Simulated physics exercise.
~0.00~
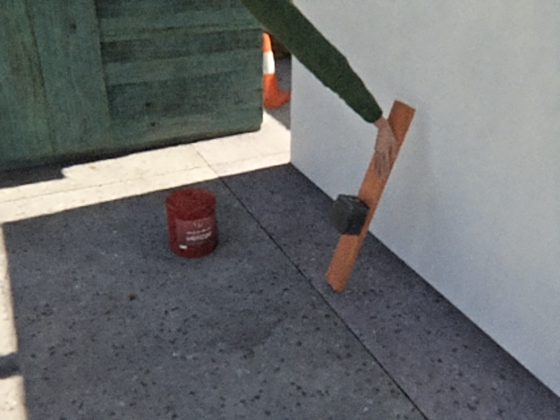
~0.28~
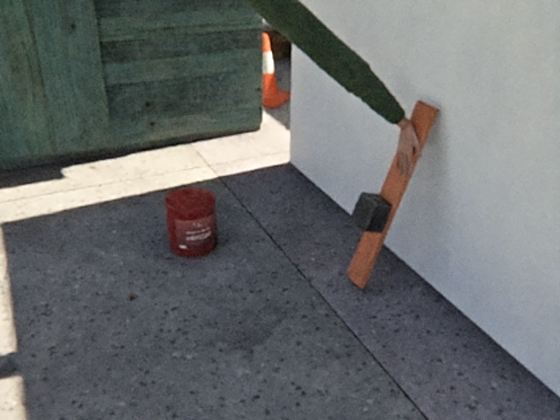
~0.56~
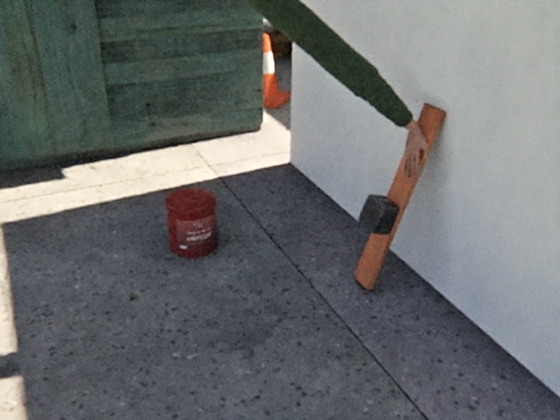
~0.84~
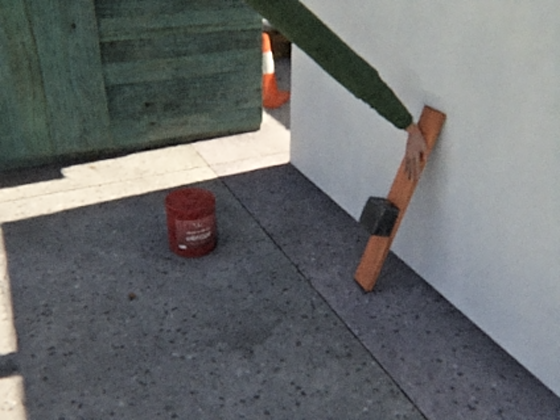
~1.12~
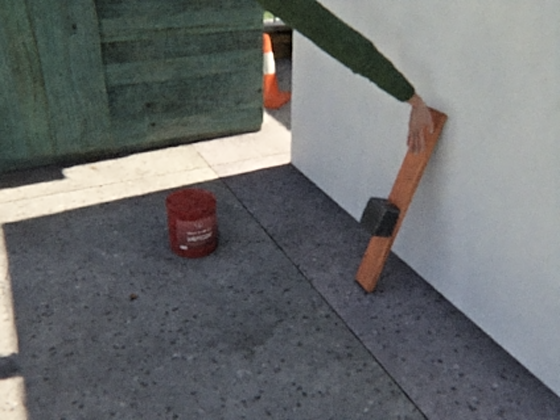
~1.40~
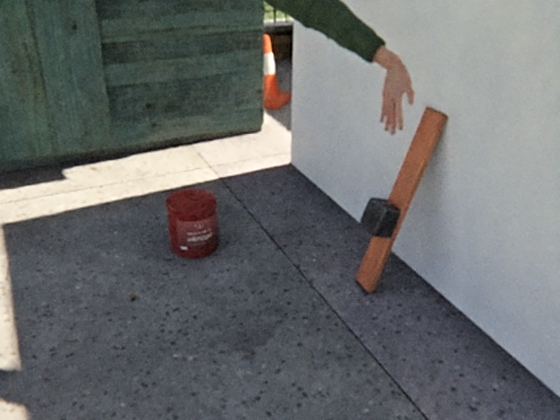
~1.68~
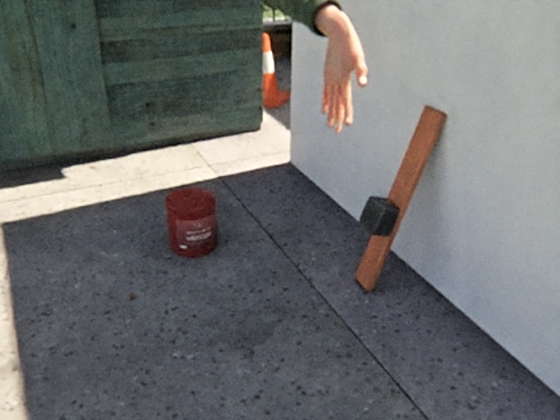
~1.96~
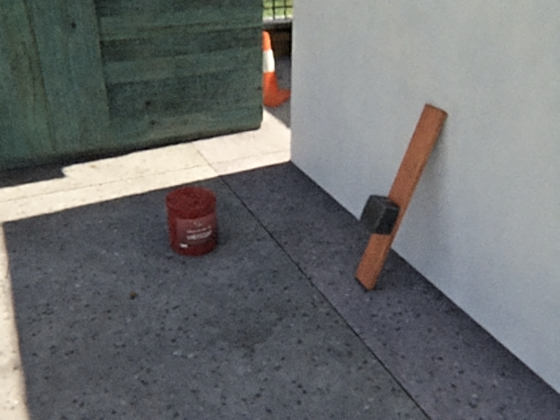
A hand leans an orange plank against a white wall, withdraws, and the plank stays leaning.
